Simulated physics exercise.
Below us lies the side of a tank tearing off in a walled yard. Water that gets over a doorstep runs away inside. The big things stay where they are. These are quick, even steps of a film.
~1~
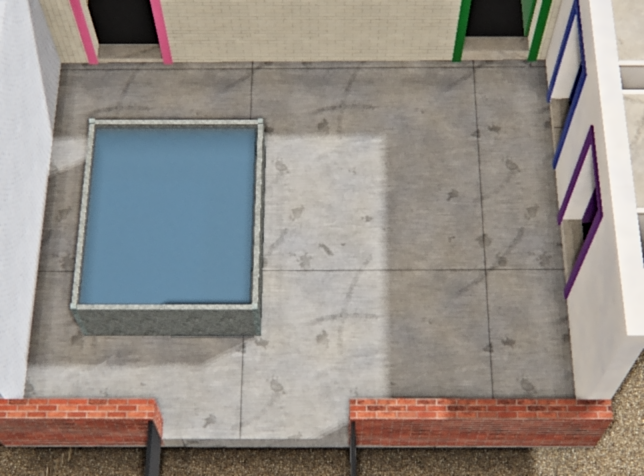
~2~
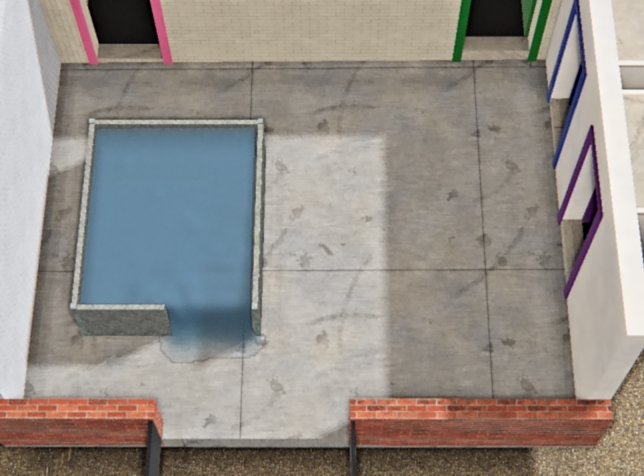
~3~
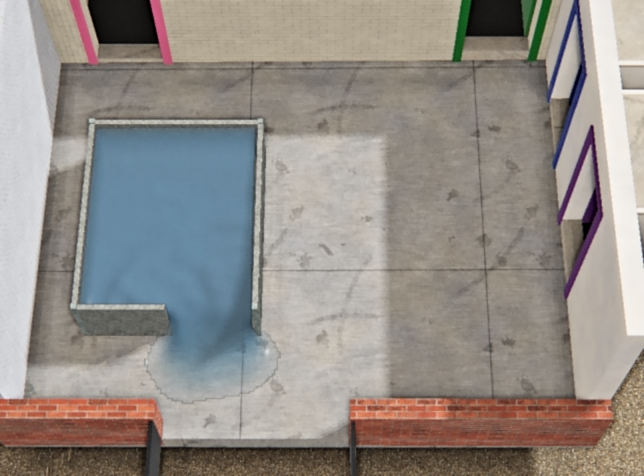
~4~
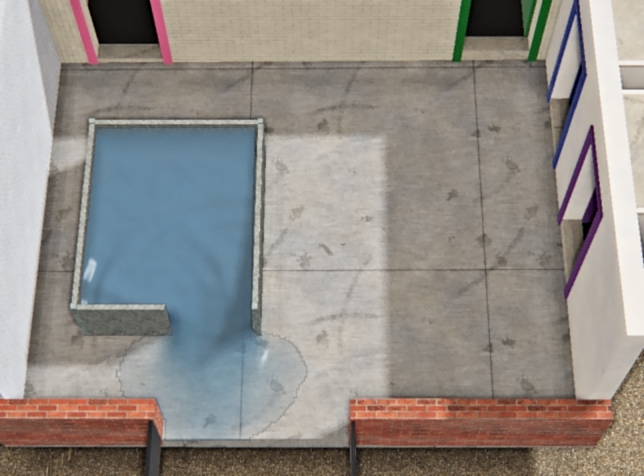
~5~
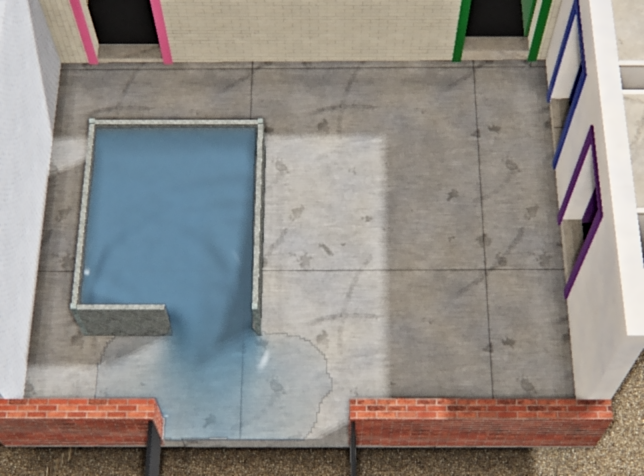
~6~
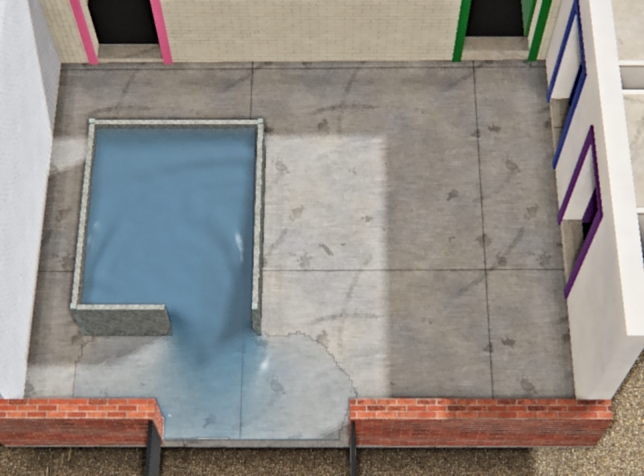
A big tank of still blue water sat in a walled yard until part of its near side gave way, and water poured through the gap and spread across the concrete to the brick wall.
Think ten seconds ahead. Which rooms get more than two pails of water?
The green door admits no more than that; the purple door admits no more than that; the pink door admits no more than that; the blue door admits no more than that.
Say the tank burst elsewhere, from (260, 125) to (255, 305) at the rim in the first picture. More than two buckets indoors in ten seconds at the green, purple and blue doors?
One by one: The green one lets more in, the purple one passes that mark, the blue one takes more.
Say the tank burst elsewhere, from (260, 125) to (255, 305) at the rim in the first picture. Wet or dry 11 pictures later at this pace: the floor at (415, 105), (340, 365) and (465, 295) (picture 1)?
In that order: Awash, awash, flooded.
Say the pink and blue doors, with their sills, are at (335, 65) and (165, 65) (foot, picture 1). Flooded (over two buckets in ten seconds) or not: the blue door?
Blue stays under.
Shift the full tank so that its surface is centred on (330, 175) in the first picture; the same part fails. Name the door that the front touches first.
I say the purple door.
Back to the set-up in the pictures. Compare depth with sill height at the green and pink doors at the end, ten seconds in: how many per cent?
Near 0 and 30 in a hundred.
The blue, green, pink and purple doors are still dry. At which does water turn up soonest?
That is the one in purple.
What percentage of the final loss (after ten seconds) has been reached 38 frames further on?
Roughly 80 per cent.
A moment on, water covers 15 % of the floor; the green door not reached, the purple door not reached, the pink door not reached, the blue door not reached.
Next, water covers 20 % of the floor; the green door not reached, the purple door not reached, the pink door not reached, the blue door not reached.
Then, water covers 30 % of the floor; the green door not reached, the purple door not reached, the pink door not reached, the blue door not reached.
Later, water covers 35 % of the floor; the green door not reached, the purple door wet at the sill, nothing in, the pink door wet at the sill, nothing in, the blue door not reached.
In the end, water covers 45 % of the floor; the green door not reached, the purple door wet at the sill, nothing in, the pink door wet at the sill, nothing in, the blue door not reached.
